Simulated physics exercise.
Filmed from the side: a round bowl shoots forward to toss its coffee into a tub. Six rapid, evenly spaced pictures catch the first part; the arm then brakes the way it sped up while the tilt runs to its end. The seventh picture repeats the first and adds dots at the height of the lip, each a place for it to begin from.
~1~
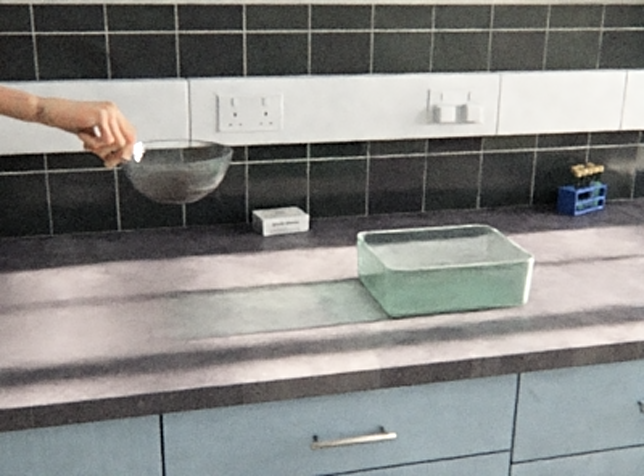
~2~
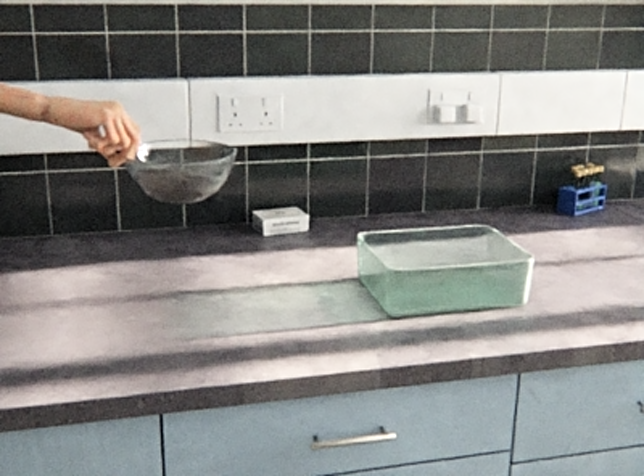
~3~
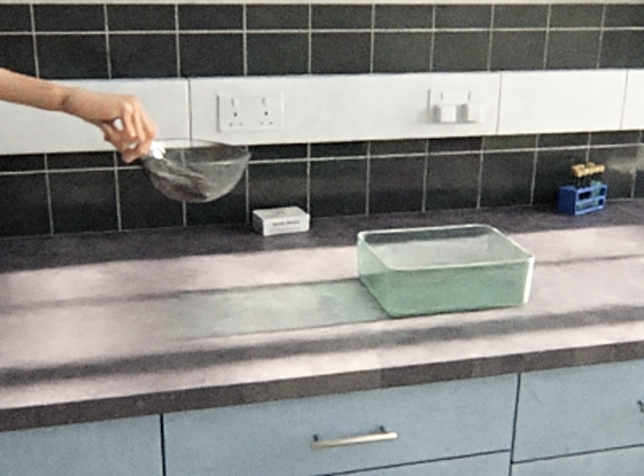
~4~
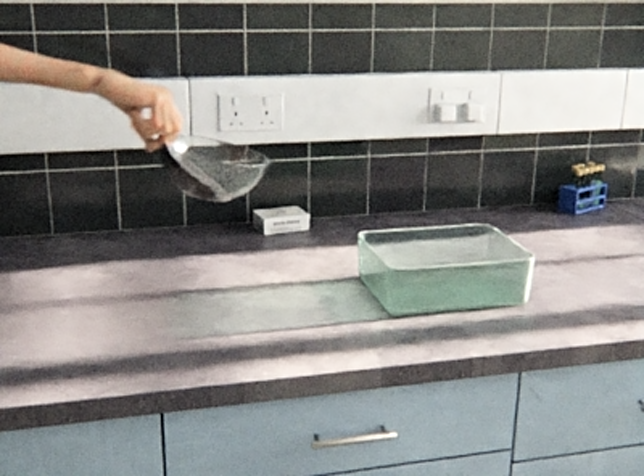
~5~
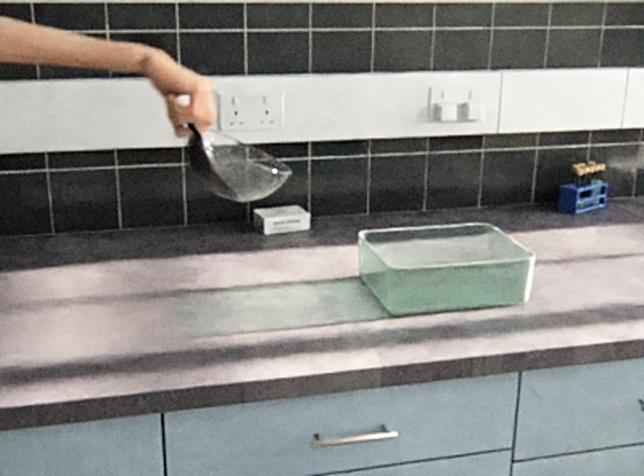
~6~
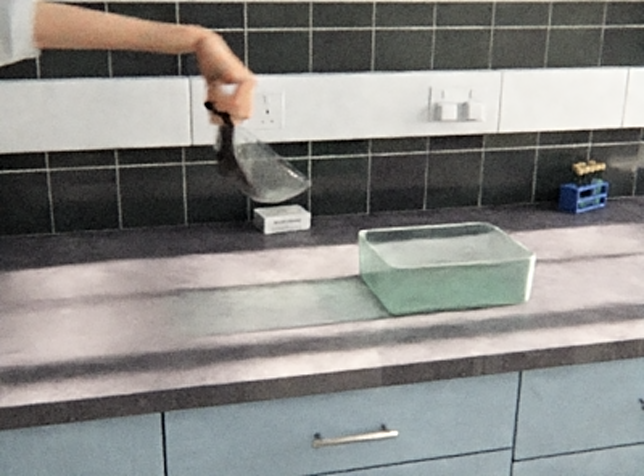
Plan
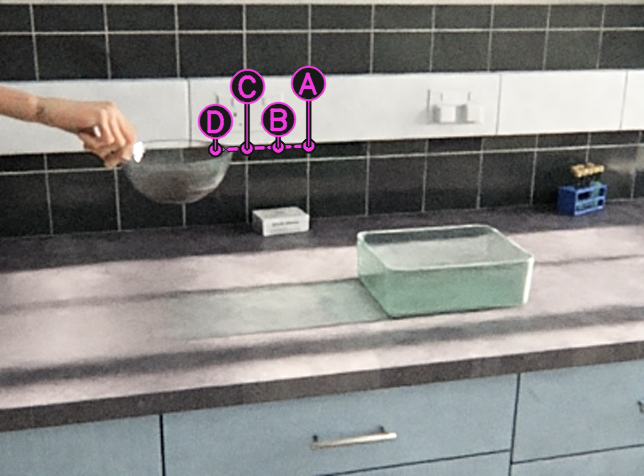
On a kitchen counter with black tiles behind it, a hand held a clear round bowl up at the left, then moved it right toward a glass tub, tilting it steadily further forward.
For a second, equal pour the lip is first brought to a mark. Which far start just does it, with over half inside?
Go for C.
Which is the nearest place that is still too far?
That would be D.
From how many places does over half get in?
Three.
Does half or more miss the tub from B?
No, not at all.
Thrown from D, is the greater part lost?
Yes, it does.
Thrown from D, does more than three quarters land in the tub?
No, less.
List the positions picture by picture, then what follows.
Upright, lip at (230, 149); tub from (386, 316) to (526, 303); nothing has left yet.
Upright, lip at (234, 149); nothing has left yet.
Tipped about 5°, lip at (247, 152); nothing has left yet.
Tipped about 13°, lip at (267, 159); nothing has left yet.
Tipped about 25°, lip at (289, 168); coffee is over the rim, down to (197, 131).
Tipped about 38°, lip at (308, 180); coffee is over the rim, down to (232, 123).
On the marked copy, A at (308, 145); B at (278, 147); C at (247, 148); D at (215, 149).
For place A, about 75 % lands in the tub, 7 % falls short and 18 % goes beside or beyond.
For place B, about 76 % lands in the tub, 7 % falls short and 17 % goes beside or beyond.
For place C, about 70 % lands in the tub, 17 % falls short and 13 % goes beside or beyond.
For place D, about 35 % lands in the tub, 57 % falls short and 8 % goes beside or beyond.
